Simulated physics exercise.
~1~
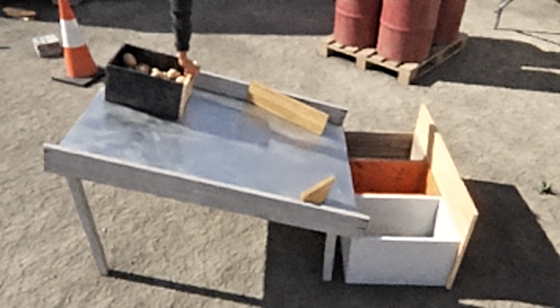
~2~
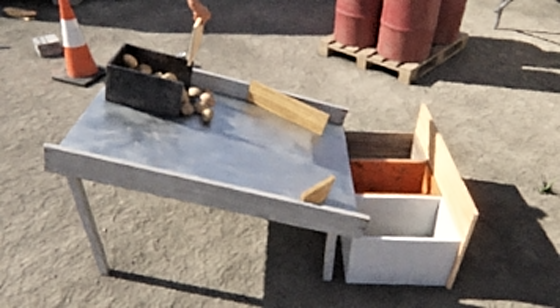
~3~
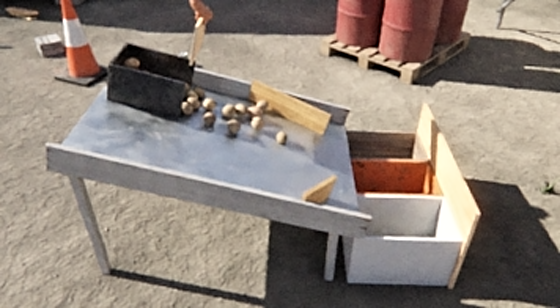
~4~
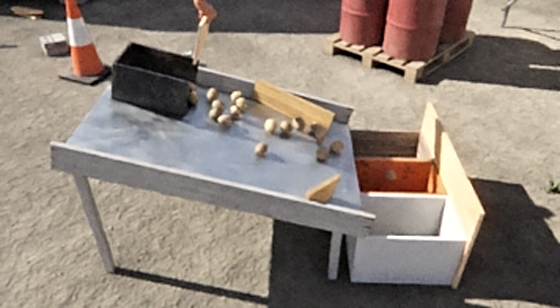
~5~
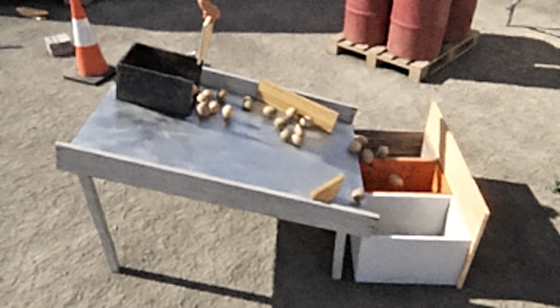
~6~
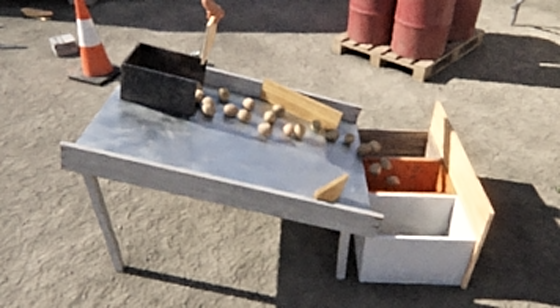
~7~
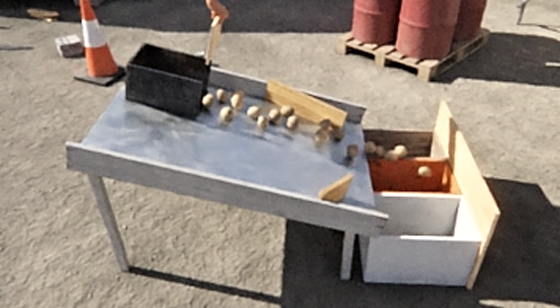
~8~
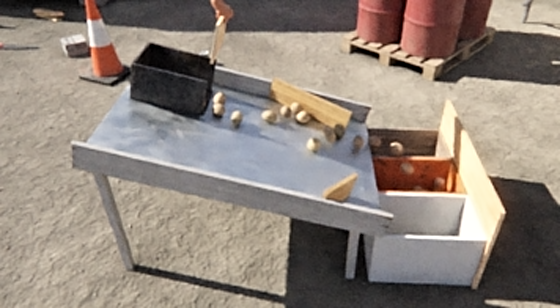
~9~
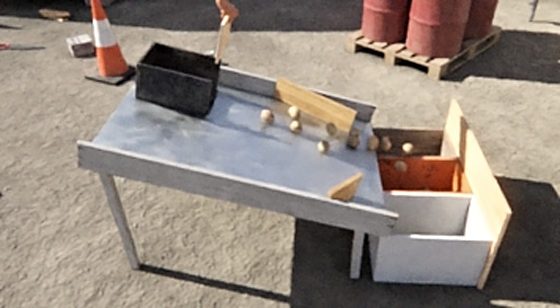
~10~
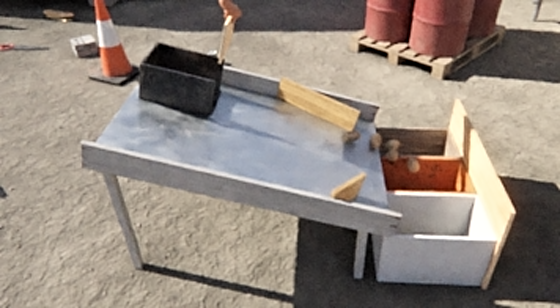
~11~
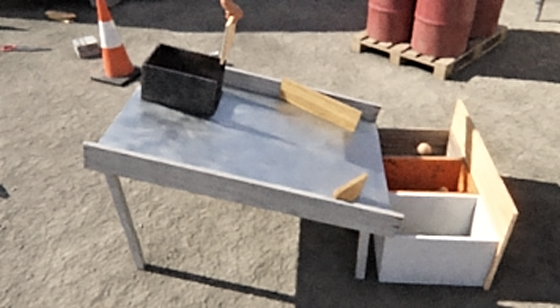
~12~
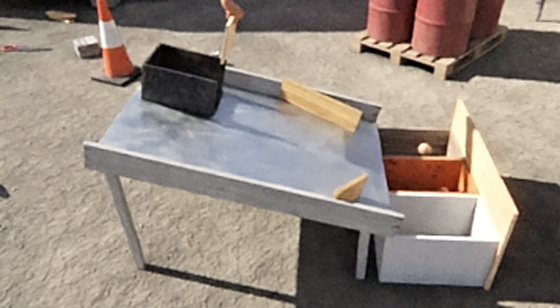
Potatoes spilling from a black pen as a hand lifts its gate, rolling right past angled boards and dropping into divided bins.
